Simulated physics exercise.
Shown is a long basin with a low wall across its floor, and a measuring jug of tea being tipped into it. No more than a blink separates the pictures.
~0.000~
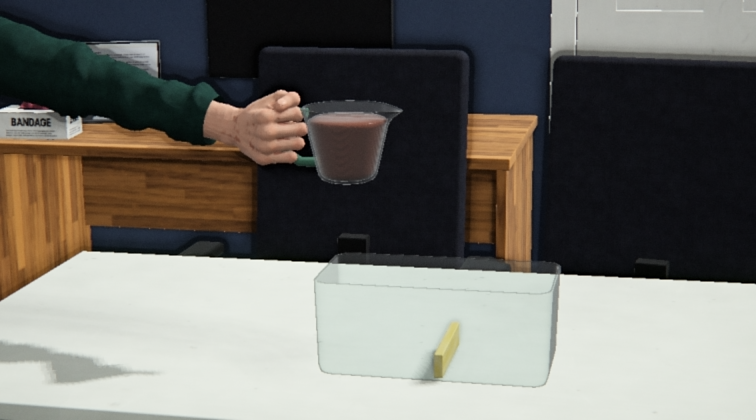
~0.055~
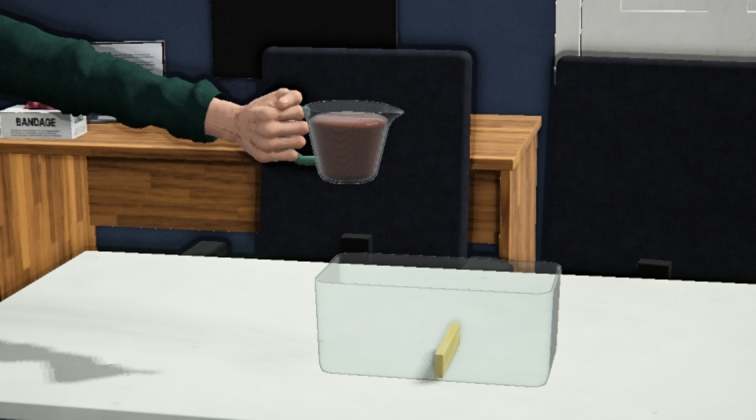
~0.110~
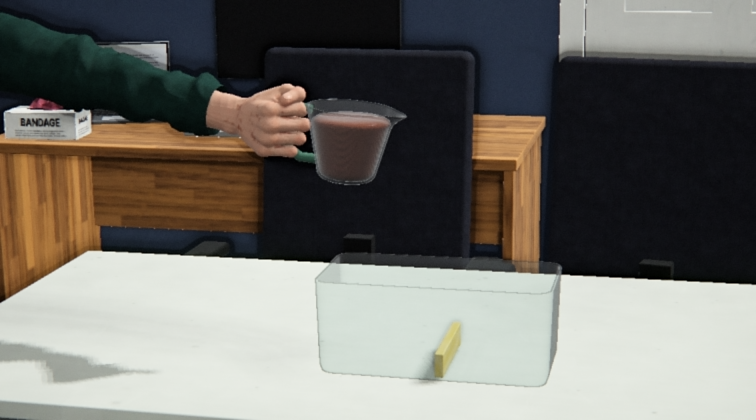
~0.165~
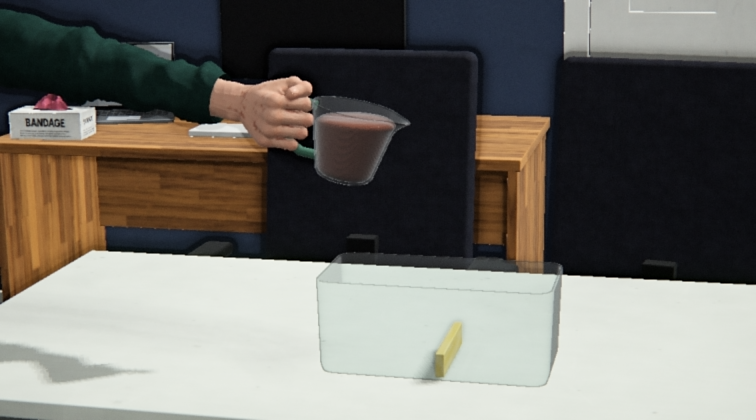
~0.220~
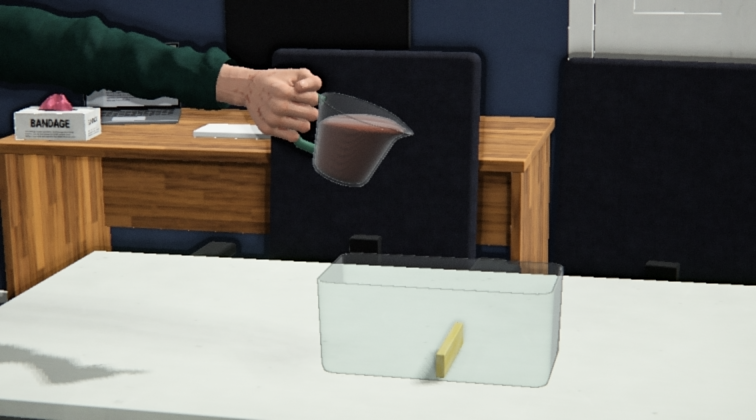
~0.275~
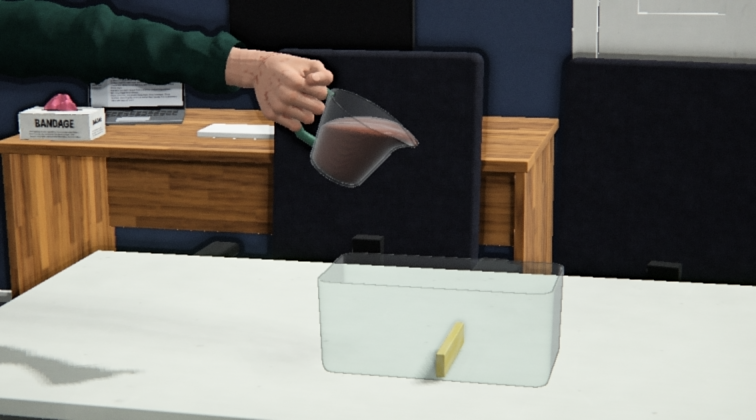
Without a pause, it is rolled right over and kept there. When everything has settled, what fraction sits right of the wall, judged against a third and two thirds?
The right side of the wall holds a middle share, one third to two thirds.
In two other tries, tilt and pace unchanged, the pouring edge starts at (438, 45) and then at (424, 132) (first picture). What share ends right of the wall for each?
You'd see around 80 per cent, and then around 75 per cent.
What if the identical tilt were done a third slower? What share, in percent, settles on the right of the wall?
Close to 60 per cent.
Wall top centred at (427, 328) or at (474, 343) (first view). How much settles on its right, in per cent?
I'd expect near 80 percent the first time and near 15 percent the next.
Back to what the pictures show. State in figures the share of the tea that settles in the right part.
Close to 45 in a hundred.
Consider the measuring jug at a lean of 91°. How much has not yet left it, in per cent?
Around 35 in a hundred.
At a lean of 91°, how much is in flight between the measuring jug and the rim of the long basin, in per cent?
Around 35 in a hundred.
A moment on, the measuring jug is tipped on its side and 36 per cent is still to pour, 4 is left of the wall and 25 right of it.
Next, the measuring jug is tipped right over and 3 per cent is still to pour, 42 is left of the wall and 46 right of it.
Then the measuring jug is tipped right over and 0 per cent is still to pour, 52 is left of the wall and 46 right of it.
Later the measuring jug is tipped right over and 0 per cent is still to pour, 52 is left of the wall and 46 right of it.
At rest 52 per cent lies left of the wall, 46 right of it and 2 outside.
